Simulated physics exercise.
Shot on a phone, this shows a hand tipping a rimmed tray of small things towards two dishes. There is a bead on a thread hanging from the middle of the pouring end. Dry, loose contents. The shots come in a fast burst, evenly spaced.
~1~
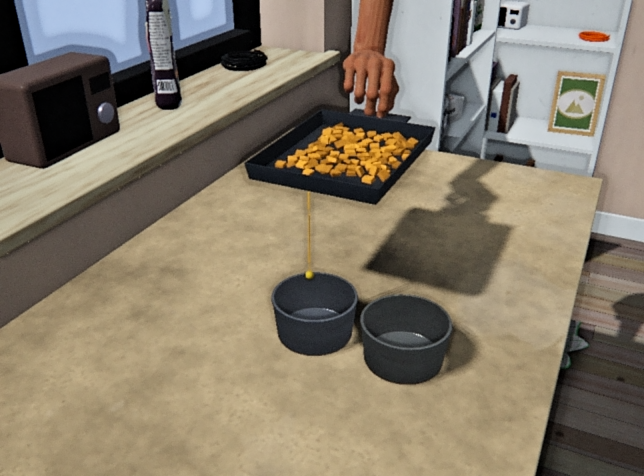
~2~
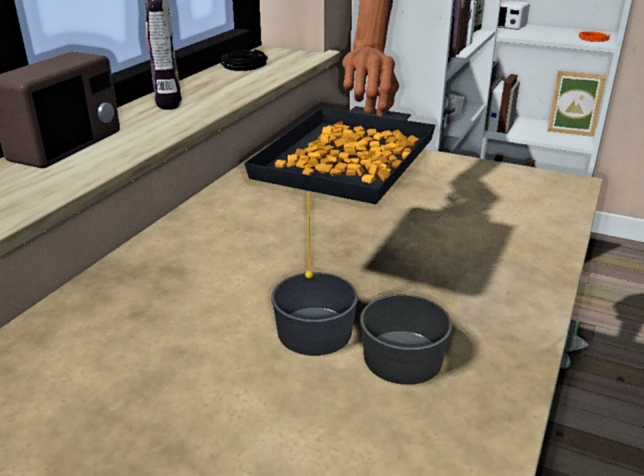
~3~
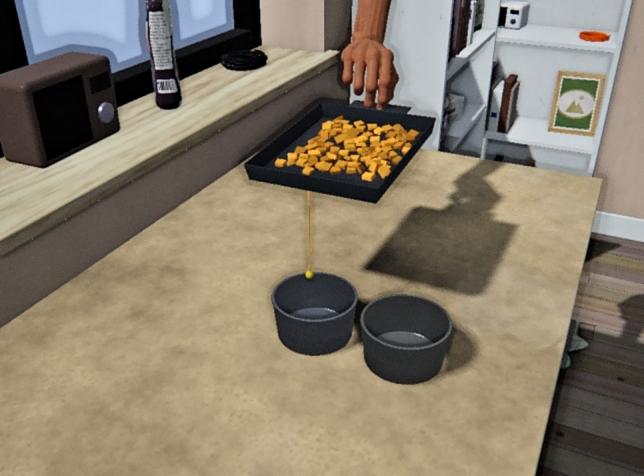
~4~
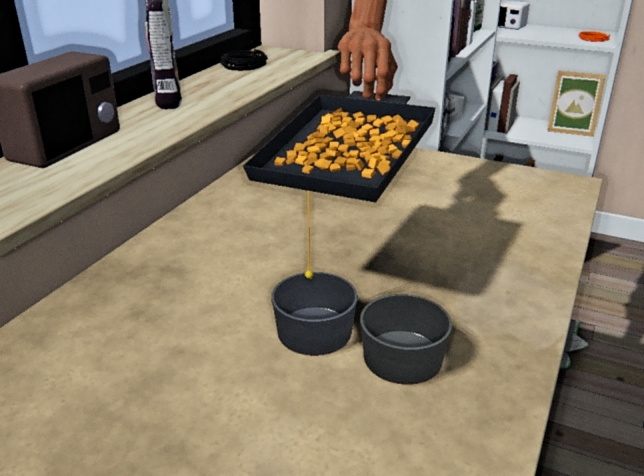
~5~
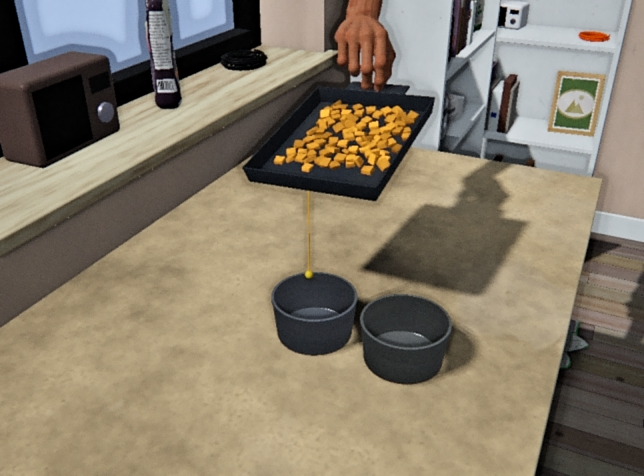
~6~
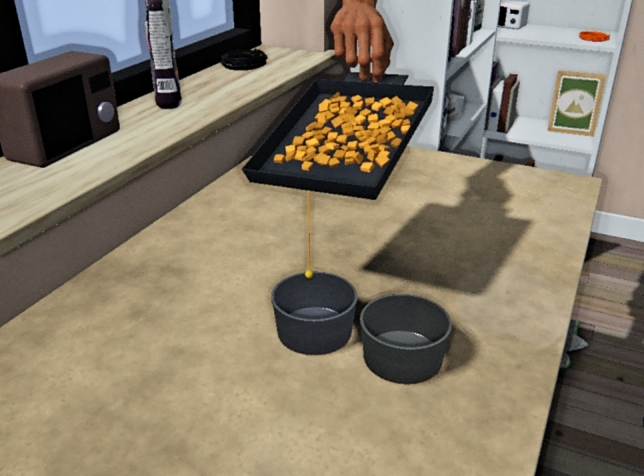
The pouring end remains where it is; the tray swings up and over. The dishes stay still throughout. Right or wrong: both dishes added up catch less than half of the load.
Right, they catch less than half.
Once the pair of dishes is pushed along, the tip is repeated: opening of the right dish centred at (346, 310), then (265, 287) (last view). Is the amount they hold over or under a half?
In the first position a majority, in the second a majority.
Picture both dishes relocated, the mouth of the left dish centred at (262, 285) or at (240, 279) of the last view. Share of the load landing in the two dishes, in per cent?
About 80 per cent, then about 70 per cent.
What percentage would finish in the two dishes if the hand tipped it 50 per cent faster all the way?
I'd say 30 percent or thereabouts.
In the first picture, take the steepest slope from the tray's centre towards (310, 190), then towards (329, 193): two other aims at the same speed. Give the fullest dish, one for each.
The first try favours the dish to the left; the second favours the dish to the left.
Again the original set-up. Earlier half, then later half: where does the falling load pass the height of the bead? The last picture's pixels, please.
(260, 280), then (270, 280).
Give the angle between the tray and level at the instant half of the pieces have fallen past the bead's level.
I'd put it at about 110 degrees.
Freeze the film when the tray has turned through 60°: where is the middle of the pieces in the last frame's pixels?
The load is centred about (295, 161).
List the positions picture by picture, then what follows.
Corners of the pouring end near (248, 162) and (377, 187), level; middle of the load near (350, 152), small crackers; left dish near (296, 334); right dish near (390, 362); bead on its thread near (310, 275), in the first frame.
Corners of the pouring end near (248, 162) and (376, 187), level; middle of the load near (350, 151), in the second frame.
Corners of the pouring end near (248, 163) and (376, 186), tipped barely, lowest at the left corner; middle of the load near (350, 147), in the third frame.
Corners of the pouring end near (247, 165) and (375, 186), tipped a little, lowest at the left corner; middle of the load near (350, 142), in the fourth frame.
Corners of the pouring end near (246, 166) and (374, 185), tipped a little, lowest at the left corner; middle of the load near (349, 137), in the fifth frame.
Corners of the pouring end near (246, 168) and (373, 185), tipped clearly, lowest at the left corner; middle of the load near (348, 131); left dish near (296, 333); right dish near (390, 361), in the sixth frame.
Shortly afterwards, tray tipped steeply; all but a few on the tray; only a few in the air.
Next, tray tipped right over; the bulk on the tray; only a few in the left dish; a little outside both.
Some moments later, tray tipped past a quarter turn; near a quarter in the left dish; the bulk outside both.
In the end, tray tipped past a quarter turn; none at all in the right dish; near a quarter in the left dish; the bulk outside both.
